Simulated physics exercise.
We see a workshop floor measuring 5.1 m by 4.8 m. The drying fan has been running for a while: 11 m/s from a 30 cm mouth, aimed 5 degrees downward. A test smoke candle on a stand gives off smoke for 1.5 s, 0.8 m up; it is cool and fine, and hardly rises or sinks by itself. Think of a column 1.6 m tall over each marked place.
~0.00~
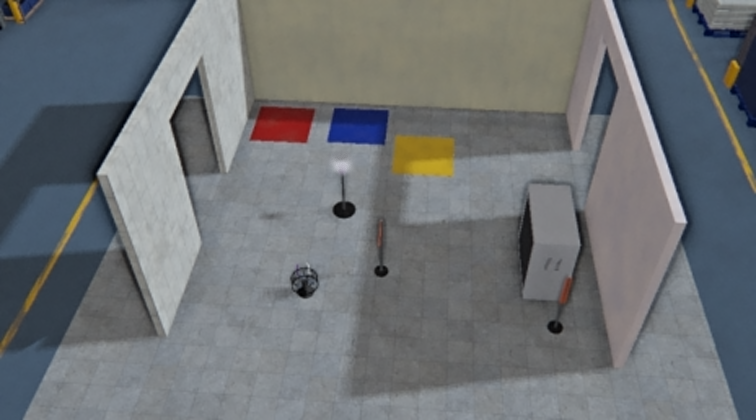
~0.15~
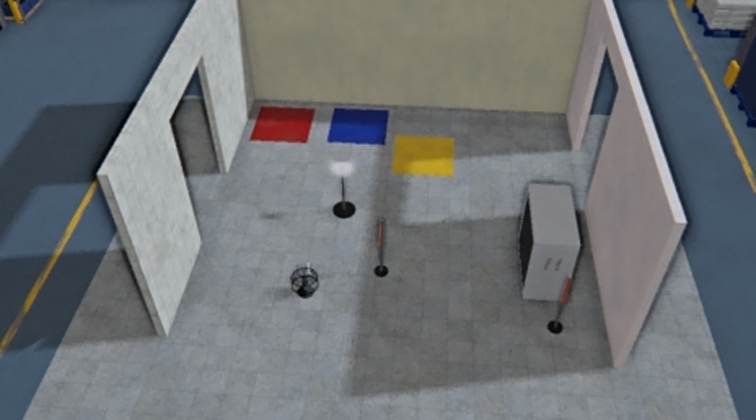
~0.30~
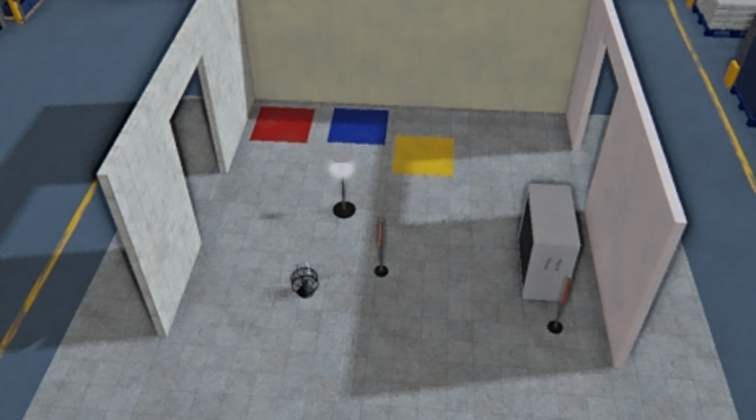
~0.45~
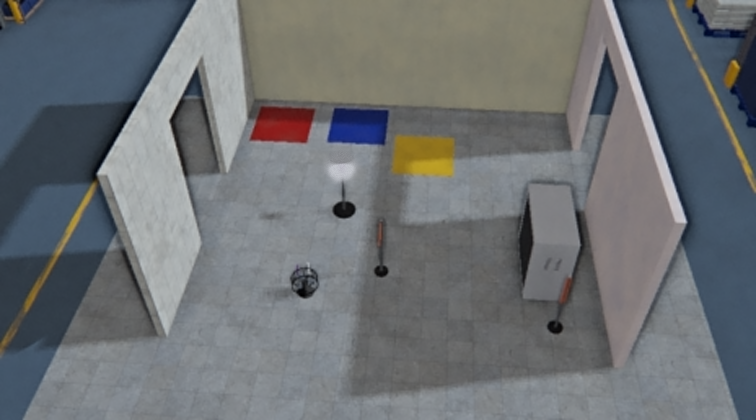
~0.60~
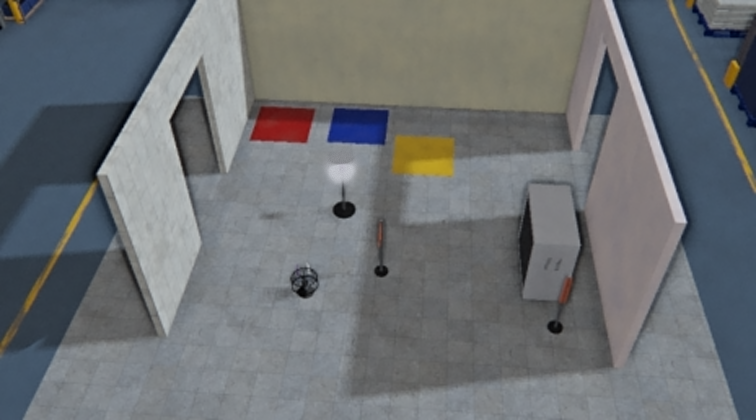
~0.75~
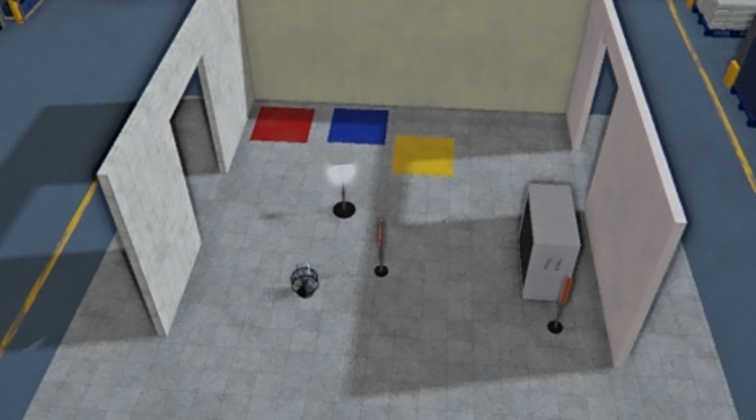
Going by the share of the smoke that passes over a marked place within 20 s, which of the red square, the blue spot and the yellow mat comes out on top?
The blue one.
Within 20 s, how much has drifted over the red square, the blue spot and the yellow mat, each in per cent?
Roughly 20 % red, 80 % blue, 2 % yellow.
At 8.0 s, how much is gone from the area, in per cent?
Some 40 per cent.
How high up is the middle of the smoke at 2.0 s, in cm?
About 60 cm.
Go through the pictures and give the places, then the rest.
The smoke is thickest near (341, 163), the test smoke candle on a stand stands at (342, 173) and the drying fan is at (305, 281), in the first picture.
The smoke is thickest near (342, 164), the red square is centred on (283, 124), the yellow mat is centred on (424, 155) and the blue spot is centred on (359, 126), in the second picture.
The smoke is thickest near (341, 165) and a ribbon ends at (563, 303), in the third picture.
The smoke is thickest near (341, 166) and the top of a machine is at (554, 213), in the fourth picture.
The smoke is thickest near (341, 166), in the fifth picture.
The smoke is thickest near (341, 167) and a ribbon ends at (562, 303), in the sixth picture.
By 2.0 s we count, 0 % has passed over the red square, 0 % over the yellow mat and 0 % over the blue spot, with 100 % still about or yet to come, and the middle of the rest is near (338, 175).
By 4.0 s we count, 9 % has passed over the red square, 0 % over the yellow mat and 28 % over the blue spot, with 99 % still about or yet to come, and the middle of the rest is near (342, 144).
By 8.0 s we count, 19 % has passed over the red square, 2 % over the yellow mat and 77 % over the blue spot, with 57 % still about or yet to come, and the middle of the rest is near (561, 48).
By 20.0 s we count, 19 % has passed over the red square, 2 % over the yellow mat and 77 % over the blue spot, with 23 % still about or yet to come, and the middle of the rest is near (573, 214).
